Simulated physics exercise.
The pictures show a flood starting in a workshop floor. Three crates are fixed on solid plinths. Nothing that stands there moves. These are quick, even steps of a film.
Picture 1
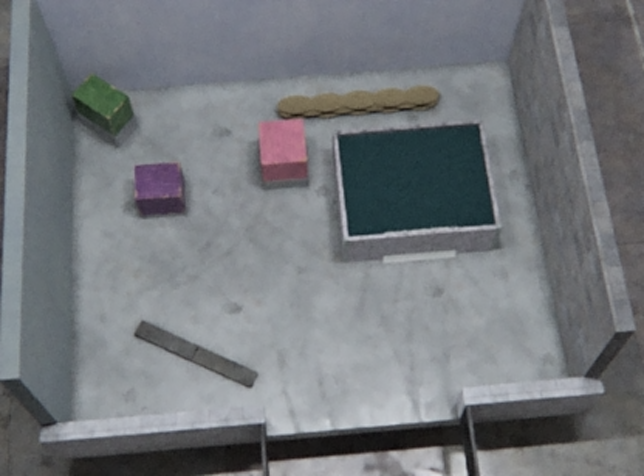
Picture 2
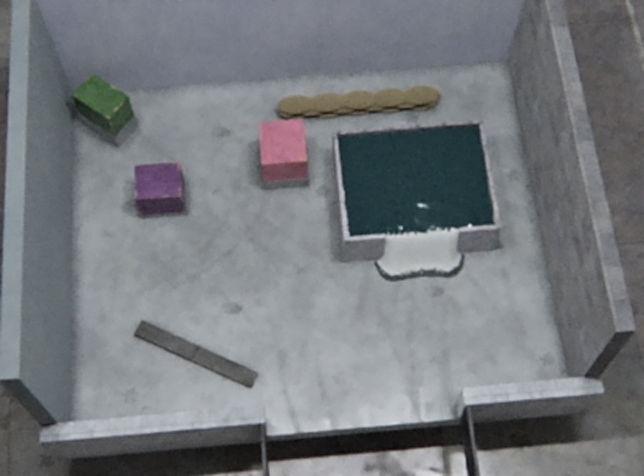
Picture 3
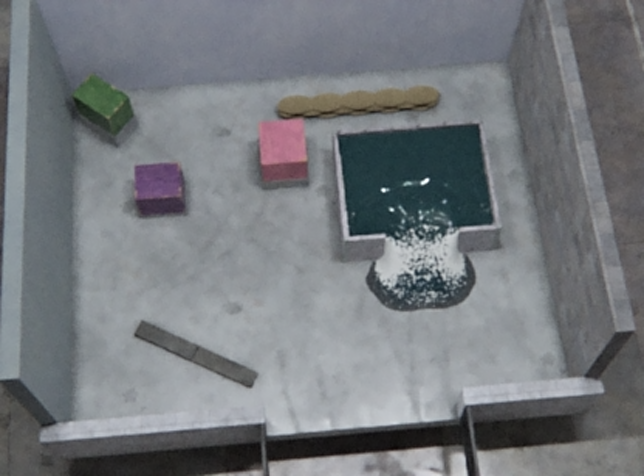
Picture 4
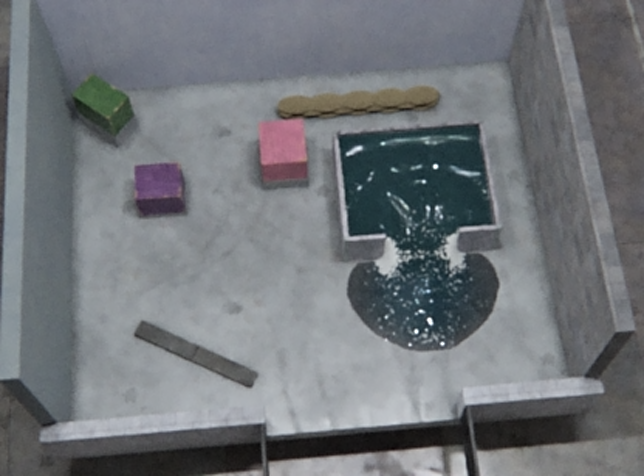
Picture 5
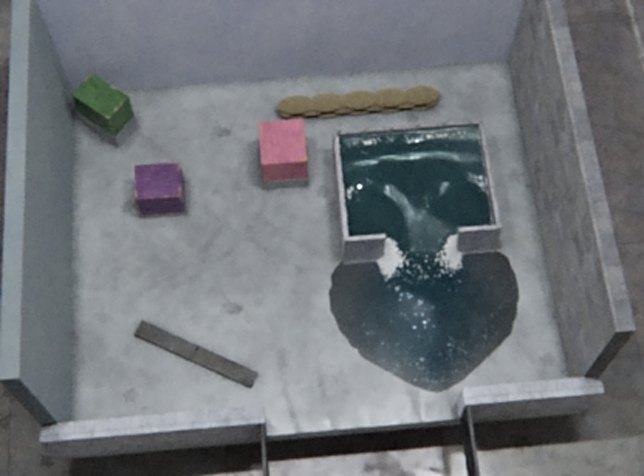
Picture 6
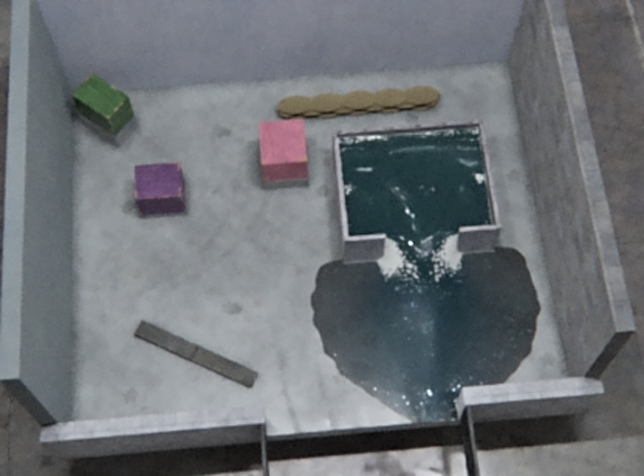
In a walled workshop floor area, water pours from an open tank's front gap and spreads forward.
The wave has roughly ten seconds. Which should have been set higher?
The purple crate keeps dry; the green crate keeps dry; the pink crate keeps dry.
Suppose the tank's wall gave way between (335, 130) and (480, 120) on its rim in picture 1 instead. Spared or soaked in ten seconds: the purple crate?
Purple crate is soaked.
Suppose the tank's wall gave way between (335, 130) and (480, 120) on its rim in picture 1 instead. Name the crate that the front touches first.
It is the one in pink.
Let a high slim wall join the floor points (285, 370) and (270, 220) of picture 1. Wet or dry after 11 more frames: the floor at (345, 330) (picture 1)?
Verdict: Under water.
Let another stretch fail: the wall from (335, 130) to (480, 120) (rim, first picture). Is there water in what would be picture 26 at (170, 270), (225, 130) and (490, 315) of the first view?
In that order: Dry, awash, wet.
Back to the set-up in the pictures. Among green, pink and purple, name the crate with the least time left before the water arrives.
First comes the green one.
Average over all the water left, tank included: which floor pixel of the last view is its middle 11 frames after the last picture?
At about (426, 254).
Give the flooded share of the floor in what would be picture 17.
Some 25 per cent.
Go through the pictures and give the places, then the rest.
The first frame shows still water in the open tank at (415, 181).
In the second frame, water pours out at (420, 245) and has run to (458, 264).
In the third frame, the front is at (386, 300), out from the gap at (419, 247).
In the fourth frame, water pours out at (419, 247) and has run to (449, 342).
In the fifth frame, the front is at (447, 382), out from the gap at (419, 247).
In the sixth frame, the front is at a hidden place, out from the gap at (419, 247).
A moment on, water covers 25 % of the floor; the purple crate not reached, the green crate not reached, the pink crate not reached.
Next, water covers 25 % of the floor; the purple crate not reached, the green crate not reached, the pink crate not reached.
Then, water covers 35 % of the floor; the purple crate not reached, the green crate not reached, the pink crate not reached.
Later, water covers 45 % of the floor; the purple crate not reached, the green crate not reached, the pink crate not reached.
In the end, water covers 60 % of the floor; the purple crate stayed above the water, the green crate stayed above the water, the pink crate stayed above the water.
